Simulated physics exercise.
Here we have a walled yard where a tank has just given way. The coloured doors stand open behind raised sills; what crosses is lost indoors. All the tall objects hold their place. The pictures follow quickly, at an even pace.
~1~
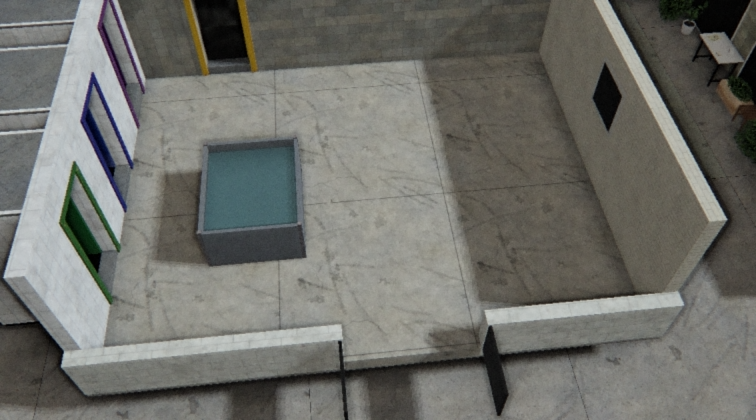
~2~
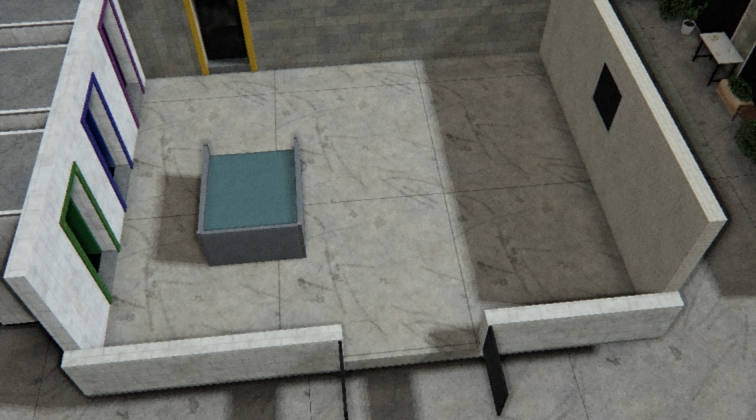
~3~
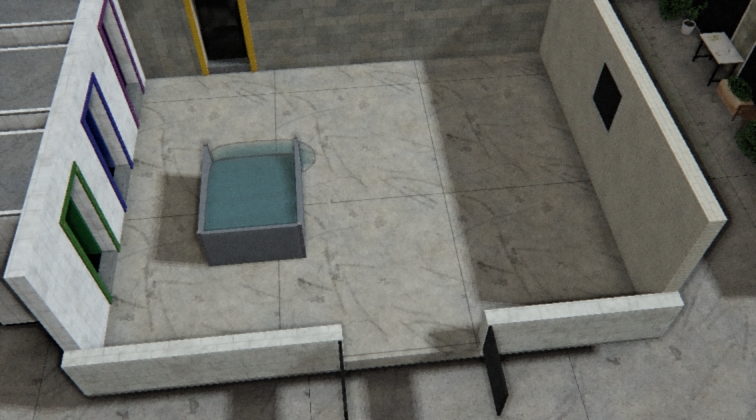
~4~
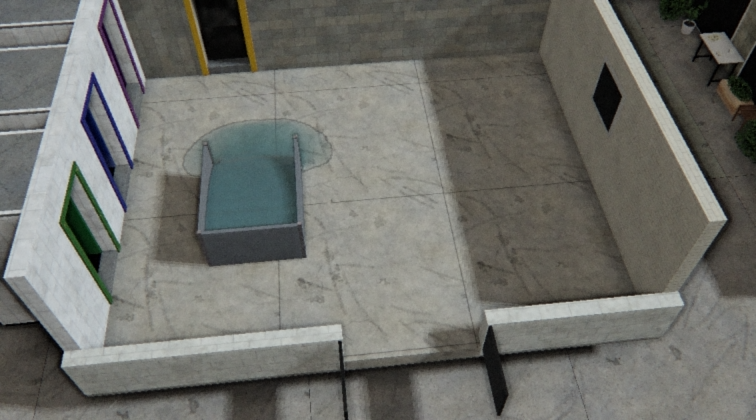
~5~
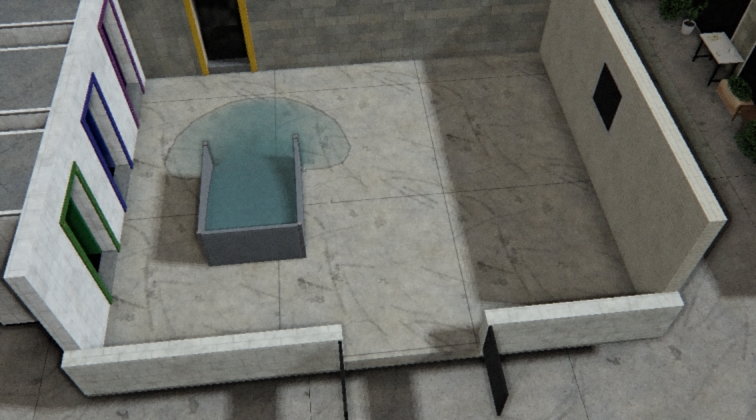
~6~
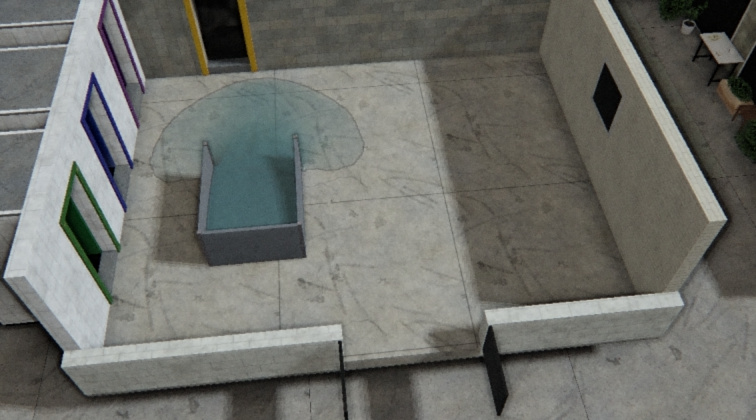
In a walled yard, water pours from the tank's far side and fans across the floor.
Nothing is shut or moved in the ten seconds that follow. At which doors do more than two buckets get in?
The green door admits no more than that; the purple door admits no more than that; the yellow door lets in a lot; the blue door admits no more than that.
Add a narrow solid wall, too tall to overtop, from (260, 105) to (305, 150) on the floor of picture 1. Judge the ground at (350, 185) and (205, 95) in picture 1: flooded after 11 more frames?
One after the other: Wet, flooded.
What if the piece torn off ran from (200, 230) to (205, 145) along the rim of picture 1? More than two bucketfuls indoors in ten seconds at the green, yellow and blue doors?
My reading: Green door floods, yellow door stays under, blue door takes more.
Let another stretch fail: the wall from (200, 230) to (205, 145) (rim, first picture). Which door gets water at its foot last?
Last comes the yellow-painted one.
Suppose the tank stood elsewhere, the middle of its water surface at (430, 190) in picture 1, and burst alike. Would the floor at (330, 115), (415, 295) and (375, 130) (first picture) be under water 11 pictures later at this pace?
As listed: Wet, clear, wet.
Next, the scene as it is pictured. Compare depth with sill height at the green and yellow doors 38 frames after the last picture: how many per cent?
In turn 40 and 40 per cent.
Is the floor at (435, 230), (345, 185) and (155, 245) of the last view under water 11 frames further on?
In that order: Not flooded, free of water, dry.
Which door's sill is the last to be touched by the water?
It is the door marked green.
A moment on, water covers 25 % of the floor; the green door not reached, the purple door wet at the sill, nothing in, the yellow door over two buckets in, the blue door wet at the sill, nothing in.
Next, water covers 25 % of the floor; the green door not reached, the purple door wet at the sill, nothing in, the yellow door far over two buckets in, the blue door wet at the sill, nothing in.
Then, water covers 40 % of the floor; the green door not reached, the purple door wet at the sill, nothing in, the yellow door far over two buckets in, the blue door wet at the sill, nothing in.
Later, water covers 70 % of the floor; the green door wet at the sill, nothing in, the purple door wet at the sill, nothing in, the yellow door far over two buckets in, the blue door wet at the sill, nothing in.
In the end, water covers 95 % of the floor; the green door wet at the sill, nothing in, the purple door wet at the sill, nothing in, the yellow door far over two buckets in, the blue door wet at the sill, nothing in.
